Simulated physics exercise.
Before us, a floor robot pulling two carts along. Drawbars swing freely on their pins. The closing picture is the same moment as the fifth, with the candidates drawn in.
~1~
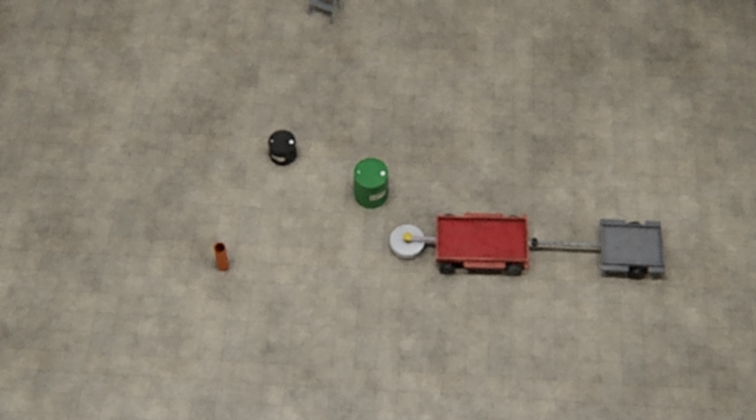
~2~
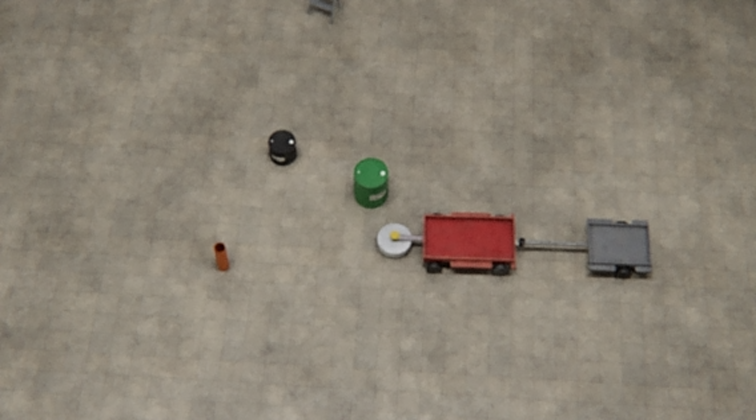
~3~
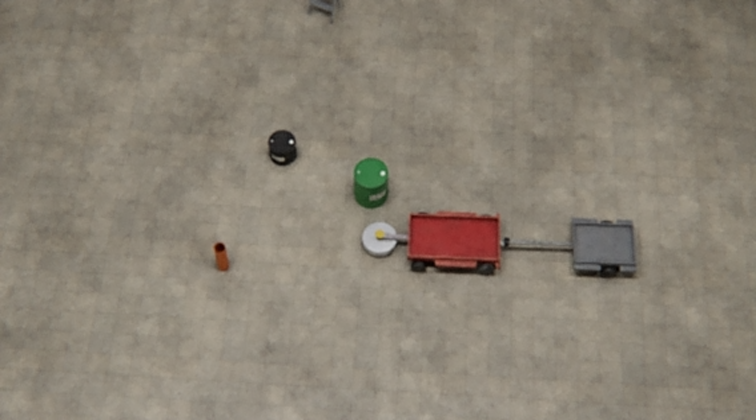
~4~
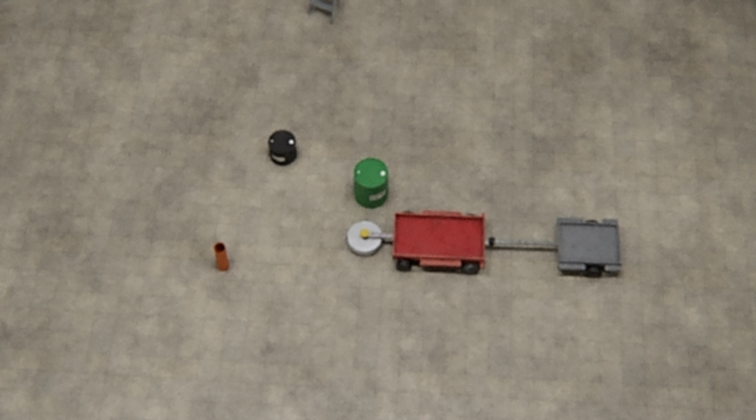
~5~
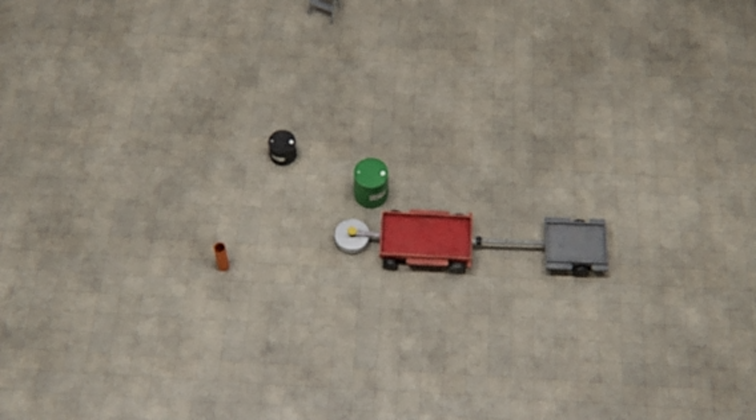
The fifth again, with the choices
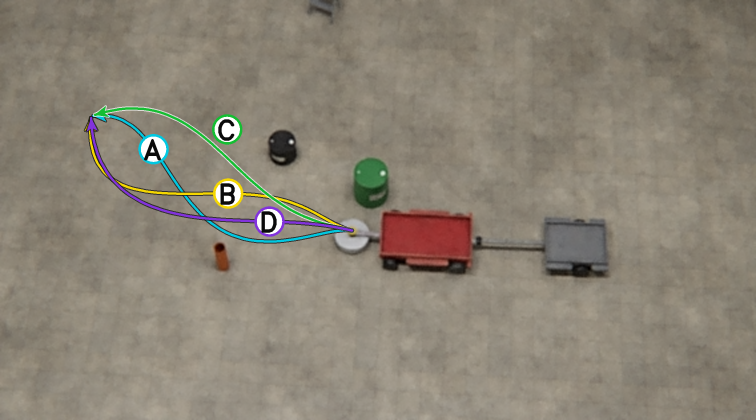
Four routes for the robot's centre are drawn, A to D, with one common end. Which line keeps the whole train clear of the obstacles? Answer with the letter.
Route D.
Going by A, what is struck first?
It meets the orange post.
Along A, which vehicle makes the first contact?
It is the red cart.
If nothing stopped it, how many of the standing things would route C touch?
In all, two.
On the marked copy, A from (352, 231) via (198, 211) to (93, 116); B from (352, 231) via (196, 194) to (91, 118); C from (352, 231) via (225, 156) to (95, 115); D from (352, 231) via (187, 216) to (91, 118).
Following D. Soon after the start, robot (234, 225), last cart (456, 237).
Later, robot (125, 195), last cart (338, 228).
In the end, robot (93, 121), last cart (249, 216); nothing has been touched.
As for the rest, A meets the orange post; B meets the green drum; C meets the black tub and green drum.
